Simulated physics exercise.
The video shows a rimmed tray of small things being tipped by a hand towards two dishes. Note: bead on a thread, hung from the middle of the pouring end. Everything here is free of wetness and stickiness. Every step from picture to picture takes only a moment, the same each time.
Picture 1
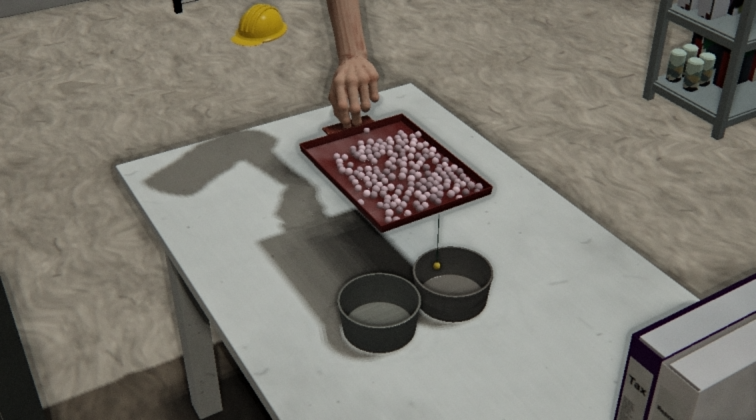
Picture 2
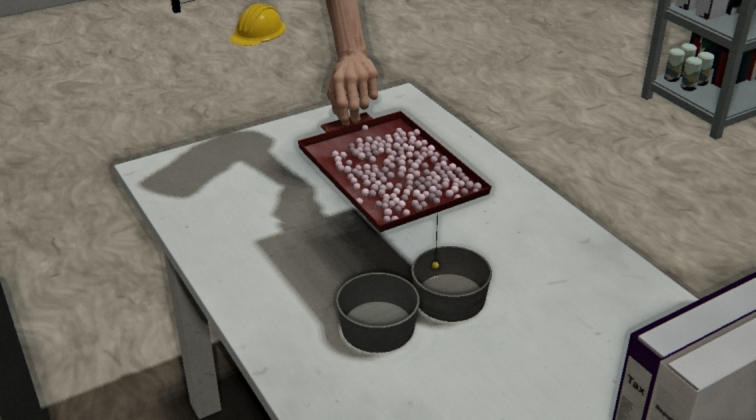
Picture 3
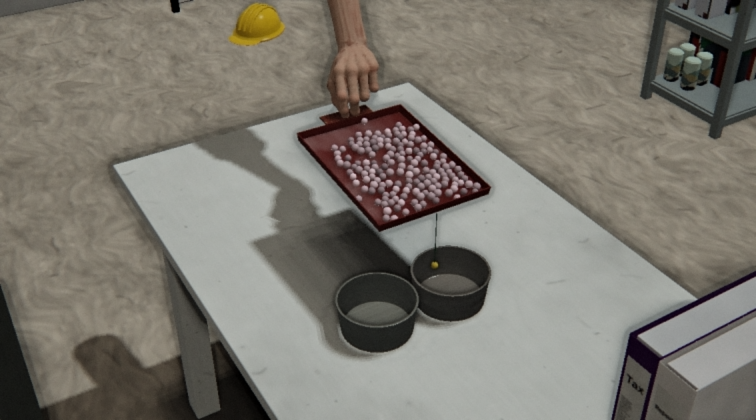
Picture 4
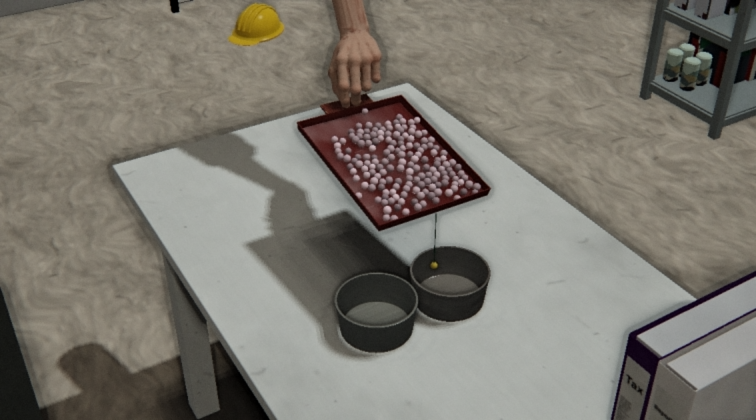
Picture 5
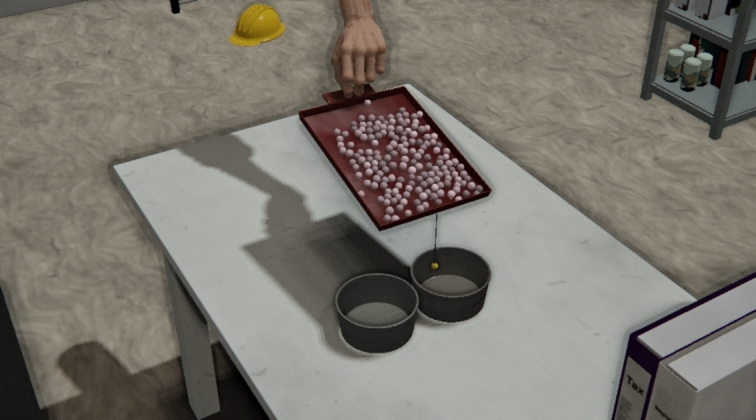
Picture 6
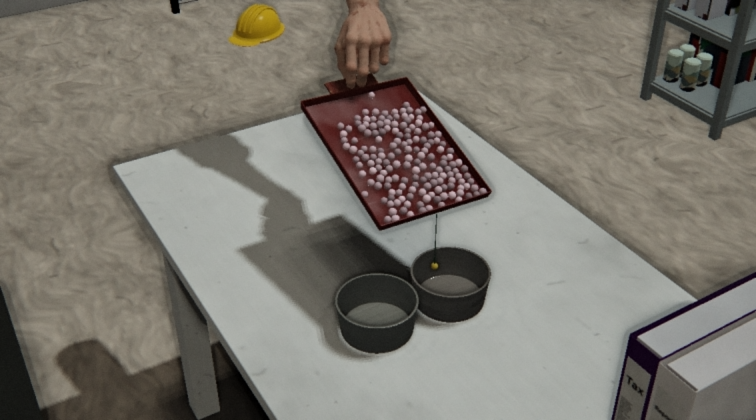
A hand raising the handle end of a dark red tray of small pale pink beads above two dark round dishes.
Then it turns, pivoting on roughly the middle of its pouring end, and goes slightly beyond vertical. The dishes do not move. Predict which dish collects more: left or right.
Right.
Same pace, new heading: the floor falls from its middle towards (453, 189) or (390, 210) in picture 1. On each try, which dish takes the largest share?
Case one: The dish to the right. Case two: The dish to the left.
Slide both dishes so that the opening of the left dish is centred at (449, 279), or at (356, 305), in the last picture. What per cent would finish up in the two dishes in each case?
About 60 per cent, then about 20 per cent.
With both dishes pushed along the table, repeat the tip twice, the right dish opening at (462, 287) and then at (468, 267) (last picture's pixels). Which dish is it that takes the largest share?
One: The dish on the right. Two: The right-hand dish.
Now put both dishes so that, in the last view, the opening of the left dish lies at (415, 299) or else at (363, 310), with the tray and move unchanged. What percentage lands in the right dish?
60, then 30 %.
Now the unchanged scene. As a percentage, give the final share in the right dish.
I'd put it at some 30 per cent.
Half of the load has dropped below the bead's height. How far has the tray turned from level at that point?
Somewhere near 100 degrees, I'd say.
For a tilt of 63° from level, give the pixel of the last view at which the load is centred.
Somewhere about pixel (443, 178).
Just after the last frame, tray tipped steeply; almost all on the tray; just a few in the air.
A moment on, tray tipped past a quarter turn; roughly a quarter on the tray; about a tenth in the right dish; roughly a third outside both; roughly a quarter in the air.
Further on, tray tipped past a quarter turn; just a few in the left dish; roughly a third in the right dish; roughly two thirds outside both.
When it is over, tray tipped past a quarter turn; just a few in the left dish; roughly a third in the right dish; roughly two thirds outside both.
